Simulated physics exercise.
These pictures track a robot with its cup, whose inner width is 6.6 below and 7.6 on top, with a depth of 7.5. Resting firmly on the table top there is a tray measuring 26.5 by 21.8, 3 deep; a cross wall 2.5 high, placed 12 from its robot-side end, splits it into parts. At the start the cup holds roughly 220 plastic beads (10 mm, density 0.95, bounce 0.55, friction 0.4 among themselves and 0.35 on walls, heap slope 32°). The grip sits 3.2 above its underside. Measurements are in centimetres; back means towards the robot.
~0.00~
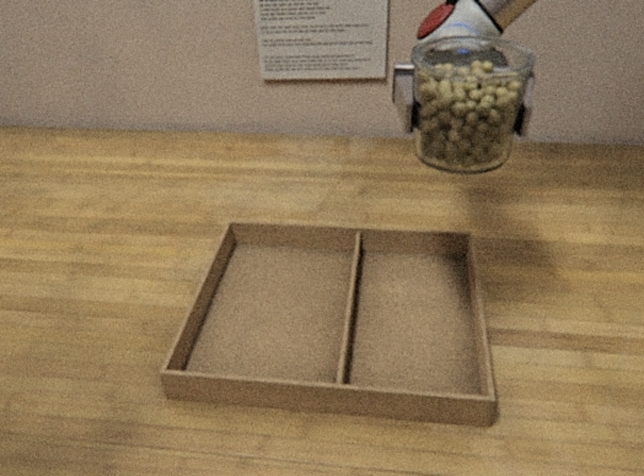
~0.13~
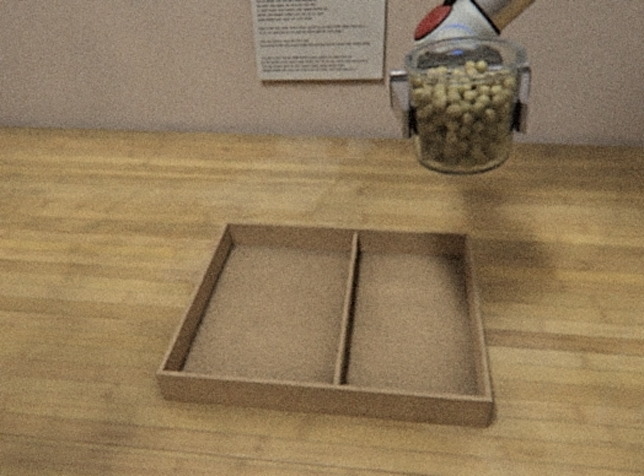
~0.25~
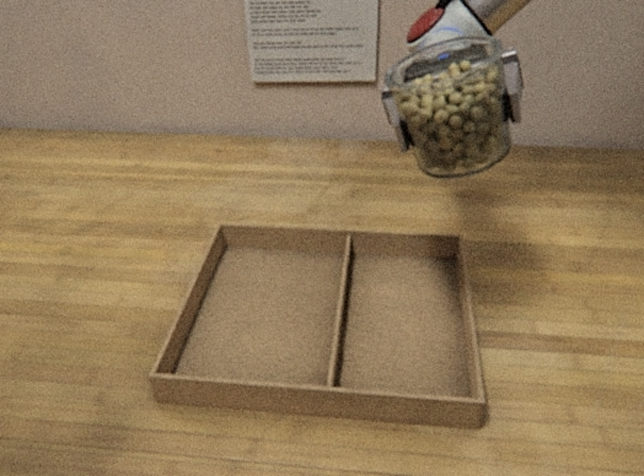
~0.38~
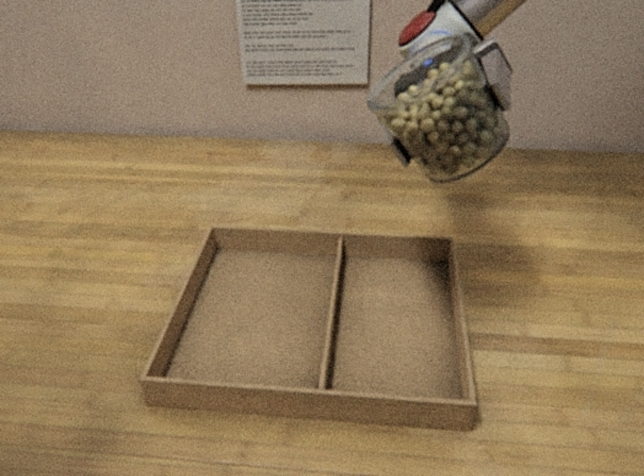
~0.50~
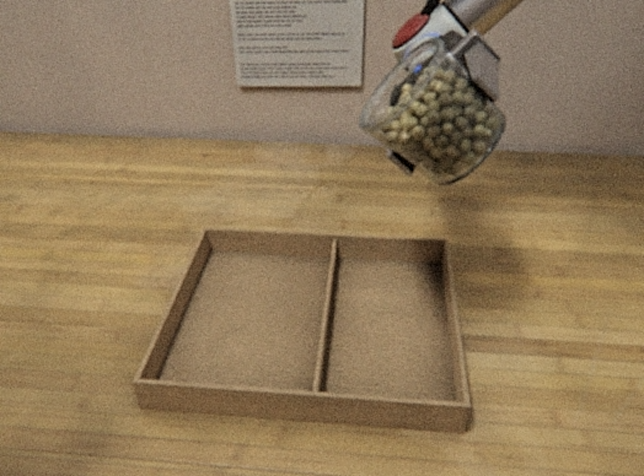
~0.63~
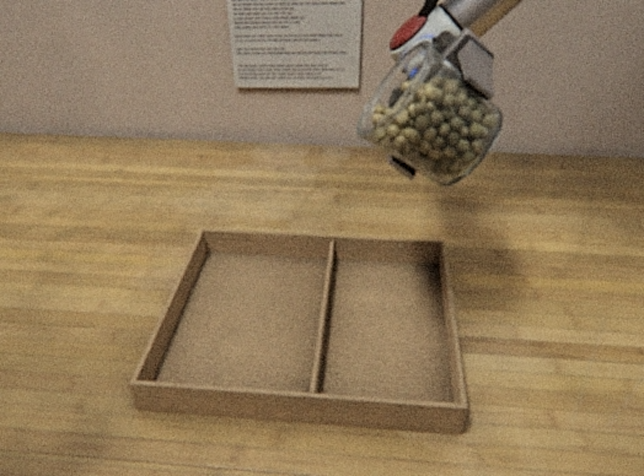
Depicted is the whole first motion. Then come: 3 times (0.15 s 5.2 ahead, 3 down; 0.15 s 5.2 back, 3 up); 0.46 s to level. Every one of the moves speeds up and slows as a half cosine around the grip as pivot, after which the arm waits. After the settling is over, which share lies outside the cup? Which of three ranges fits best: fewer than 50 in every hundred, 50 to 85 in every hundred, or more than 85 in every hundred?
Fewer than 50 in every hundred.
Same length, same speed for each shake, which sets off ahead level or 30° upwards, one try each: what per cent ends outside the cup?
About 40 and 65 per cent.
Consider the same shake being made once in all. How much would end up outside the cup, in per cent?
It would then be around 10 per cent.
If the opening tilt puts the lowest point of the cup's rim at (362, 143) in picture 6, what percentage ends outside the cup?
50 percent or so.
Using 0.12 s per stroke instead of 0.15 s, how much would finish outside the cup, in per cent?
Then about 30 per cent.
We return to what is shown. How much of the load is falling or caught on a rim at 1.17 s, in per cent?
That comes to about 4 per cent, more or less.
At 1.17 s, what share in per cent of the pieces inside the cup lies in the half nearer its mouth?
Some 45 percent is in that half.
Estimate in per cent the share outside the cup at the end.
The share is close to 20 per cent.
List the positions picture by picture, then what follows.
Cup middle at (466, 107), level; upper third of the load around (471, 90), from x 425 to 515, top at y 65; 222 in the cup, in the first picture.
Cup middle at (463, 108), tilted 5° forward; upper third of the load around (468, 91), from x 420 to 510, top at y 65, in the second picture.
Cup middle at (454, 111), tilted 19° forward; upper third of the load around (463, 93), from x 405 to 500, top at y 65, in the third picture.
Cup middle at (443, 115), tilted 35° forward; upper third of the load around (455, 96), from x 390 to 495, top at y 65, in the fourth picture.
Cup middle at (435, 118), tilted 49° forward; upper third of the load around (444, 98), from x 385 to 490, top at y 70, in the fifth picture.
Cup middle at (432, 120), tilted 54° forward; upper third of the load around (439, 102), from x 380 to 485, top at y 80; 222 in the cup, in the sixth picture.
After 1.17 s, tilted 54° forward, highest piece 23 above the table; 193 in the cup, 14 in the far-side part, 6 in the robot-side part, 9 in flight or on a rim.
After 1.72 s, tilted 35° forward, highest piece 24 above the table; 179 in the cup, 20 in the robot-side part, 18 in the far-side part, 5 on the table or floor.
After 2.19 s, level, highest piece 26 above the table; 179 in the cup, 19 in the robot-side part, 18 in the far-side part, 6 on the table or floor.
After 3.24 s, level, highest piece 26 above the table; 179 in the cup, 19 in the robot-side part, 18 in the far-side part, 6 on the table or floor.
At rest, 179 in the cup, 19 in the robot-side part, 18 in the far-side part, 6 on the table or floor. That is 19 % outside the cup.
